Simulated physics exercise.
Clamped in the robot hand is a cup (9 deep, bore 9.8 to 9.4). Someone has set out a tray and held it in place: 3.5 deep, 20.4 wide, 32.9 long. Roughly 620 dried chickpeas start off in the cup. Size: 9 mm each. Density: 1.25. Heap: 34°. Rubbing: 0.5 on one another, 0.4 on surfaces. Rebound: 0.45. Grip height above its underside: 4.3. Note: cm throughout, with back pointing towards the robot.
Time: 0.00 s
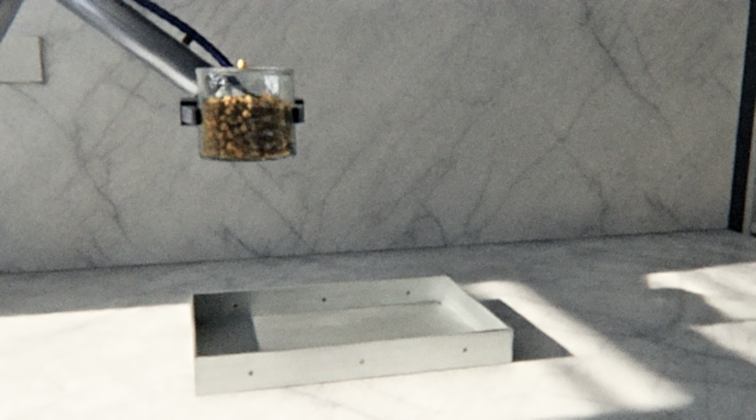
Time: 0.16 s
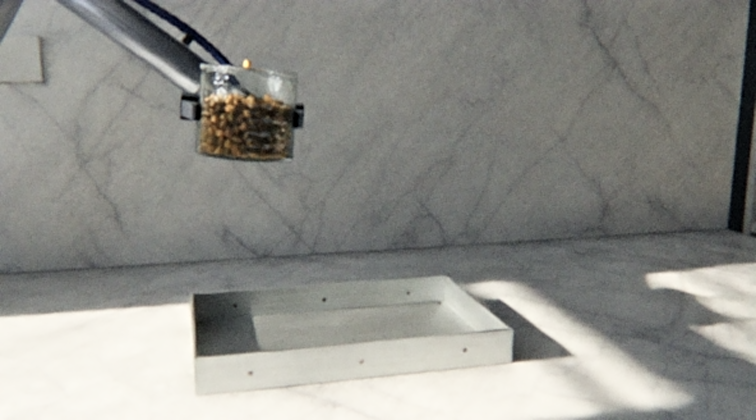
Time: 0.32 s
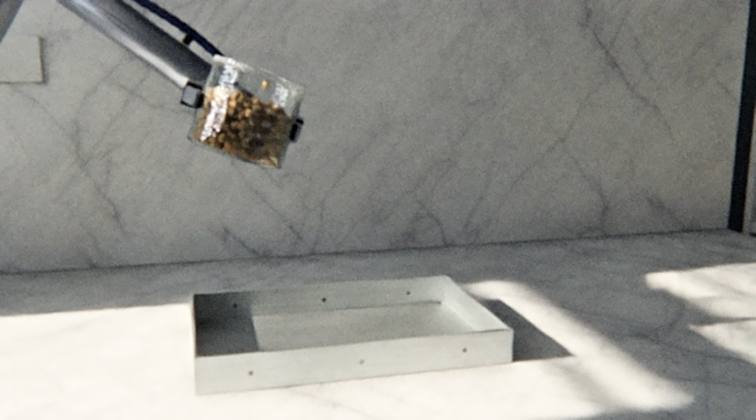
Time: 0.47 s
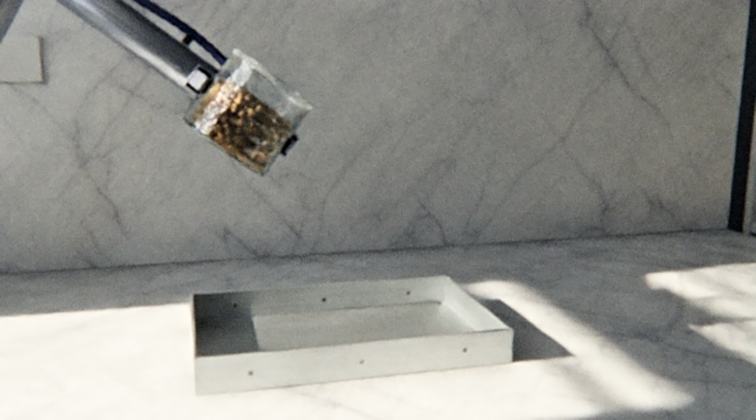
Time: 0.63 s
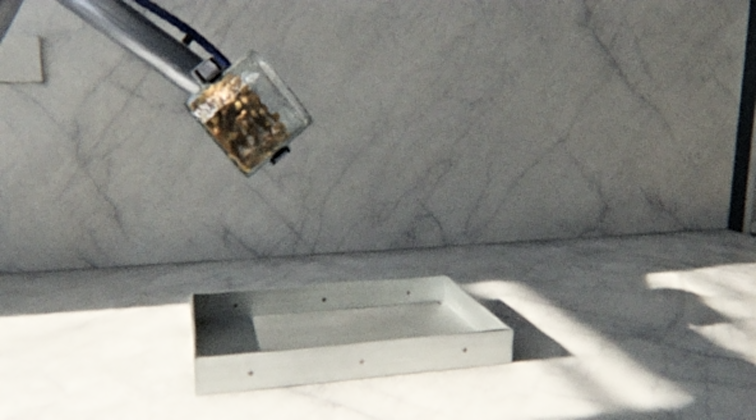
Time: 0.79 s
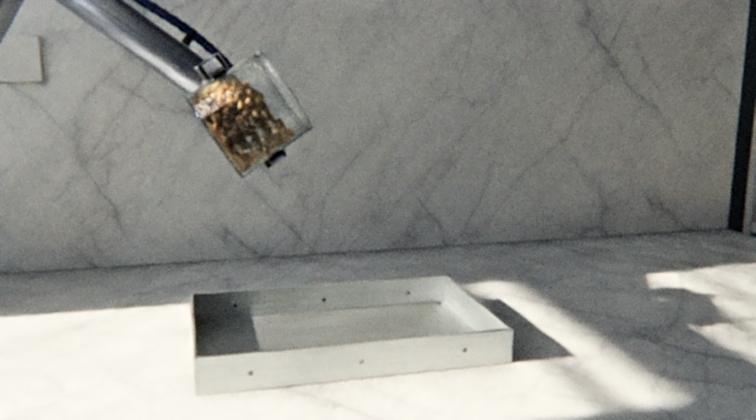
Clear cup of dried chickpeas tilting steeply to the right in a robot hand above an empty tray on marble.
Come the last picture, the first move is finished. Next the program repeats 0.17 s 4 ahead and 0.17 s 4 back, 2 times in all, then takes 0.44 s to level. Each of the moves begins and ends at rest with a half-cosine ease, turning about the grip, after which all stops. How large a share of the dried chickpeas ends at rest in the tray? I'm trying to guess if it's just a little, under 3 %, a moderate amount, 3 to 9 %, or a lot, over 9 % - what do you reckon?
I reckon a moderate amount.
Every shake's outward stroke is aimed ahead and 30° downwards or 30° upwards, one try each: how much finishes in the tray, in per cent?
Estimates, in order: 0 % then 5 %.
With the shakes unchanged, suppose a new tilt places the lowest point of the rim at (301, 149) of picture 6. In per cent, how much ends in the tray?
About 40 per cent.
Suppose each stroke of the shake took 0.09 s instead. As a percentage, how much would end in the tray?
25 %.
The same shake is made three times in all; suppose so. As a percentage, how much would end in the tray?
Estimate: Around 5 %.
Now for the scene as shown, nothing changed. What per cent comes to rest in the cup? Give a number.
Around 95 in a hundred.
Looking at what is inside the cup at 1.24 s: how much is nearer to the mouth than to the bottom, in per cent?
My estimate is near 35 per cent.
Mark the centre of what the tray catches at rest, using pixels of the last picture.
(353, 335).
After 1.24 s, tilted 57° forward, highest piece 29 above the table; 607 in the cup, 7 in the tray, 7 in flight or on a rim.
After 1.69 s, tilted 29° forward, highest piece 29 above the table; 593 in the cup, 25 in the tray, 3 in flight or on a rim.
After 2.11 s, level, highest piece 30 above the table; 592 in the cup, 29 in the tray.
After 3.16 s, level, highest piece 30 above the table; 592 in the cup, 29 in the tray.
At rest, 592 in the cup, 29 in the tray. That is 5 % in the tray.
